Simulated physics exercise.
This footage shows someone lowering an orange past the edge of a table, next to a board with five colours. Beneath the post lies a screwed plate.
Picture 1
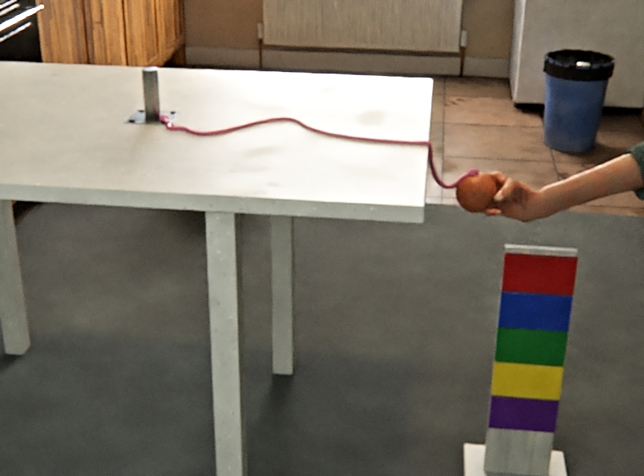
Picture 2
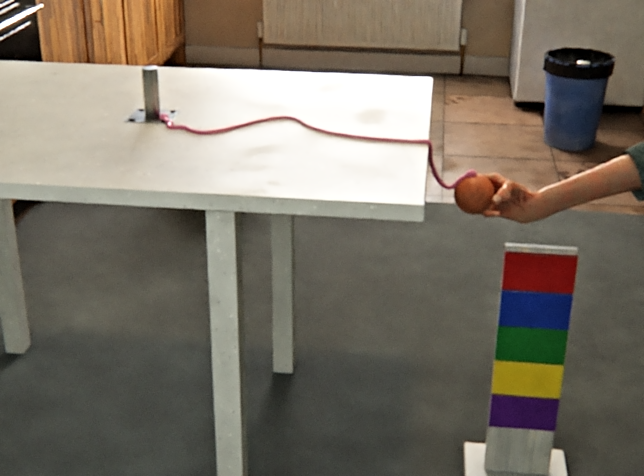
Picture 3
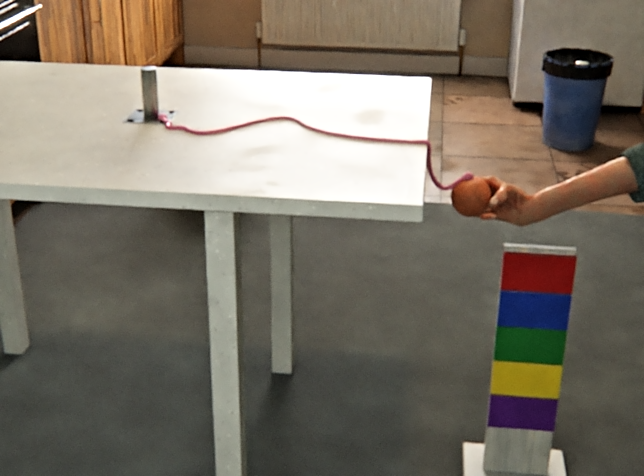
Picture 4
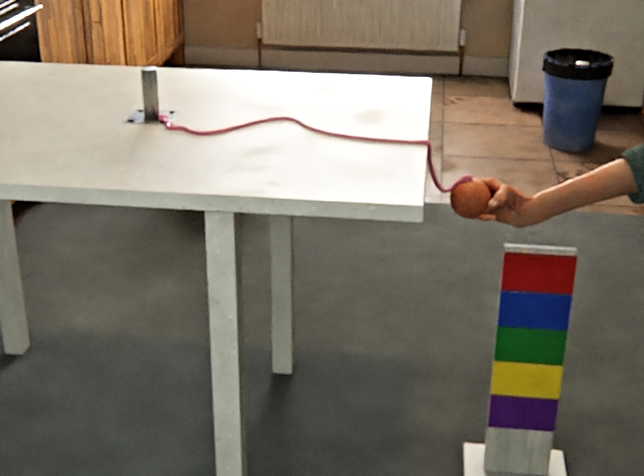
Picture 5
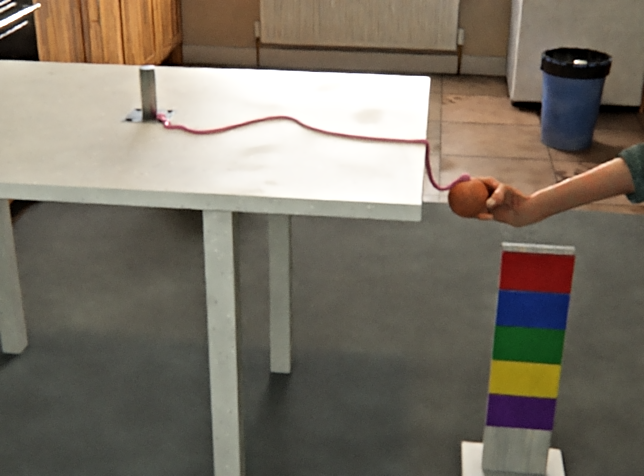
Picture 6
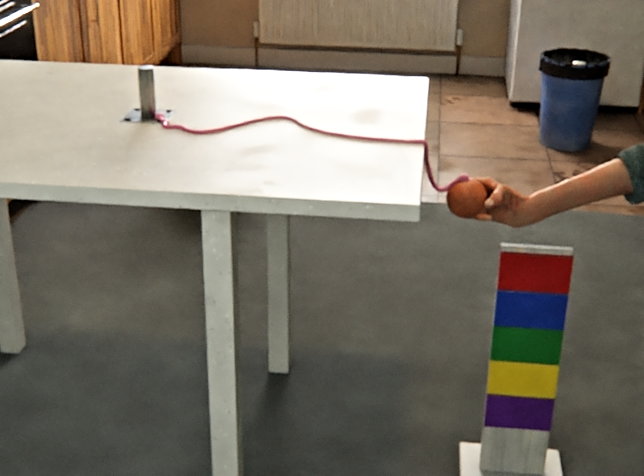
Hand holding an orange ball tied by a red cord to a post on a white table, barely moving beside colored blocks.
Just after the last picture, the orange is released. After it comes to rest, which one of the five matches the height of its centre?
The one that matches is blue.
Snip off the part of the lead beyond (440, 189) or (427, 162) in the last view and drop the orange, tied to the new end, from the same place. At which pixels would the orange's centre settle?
First (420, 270), then (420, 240).
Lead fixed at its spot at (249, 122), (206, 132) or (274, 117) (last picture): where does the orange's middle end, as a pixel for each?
Taking the tries in turn: (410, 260), (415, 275) and (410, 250).
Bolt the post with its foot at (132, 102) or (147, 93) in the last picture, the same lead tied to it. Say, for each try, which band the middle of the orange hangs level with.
In turn, red and then red.
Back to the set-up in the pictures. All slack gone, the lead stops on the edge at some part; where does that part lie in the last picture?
Go for the one at (356, 137).
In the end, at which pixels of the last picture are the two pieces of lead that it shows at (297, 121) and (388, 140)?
(350, 131), then (425, 175).
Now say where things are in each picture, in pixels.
The first frame shows orange (476, 192); red (539, 276); blue (535, 312); green (531, 348); yellow (527, 382); purple (523, 415).
The second frame shows orange (474, 194); lead through (169, 127) (234, 127) (298, 120) (347, 136) (425, 144).
The third frame shows orange (471, 197).
The fourth frame shows orange (470, 199); lead through (168, 128) (233, 128) (297, 121) (346, 136) (424, 145).
The fifth frame shows orange (468, 198).
The sixth frame shows orange (466, 198); lead through (164, 126) (230, 127) (294, 120) (343, 136) (421, 144).
Soon after, orange near (448, 295); level with blue.
Then, orange near (382, 287); level with blue.
Further on, orange near (420, 296); level with blue.
At rest, orange near (425, 299); level with blue. The lead holds its middle at blue.
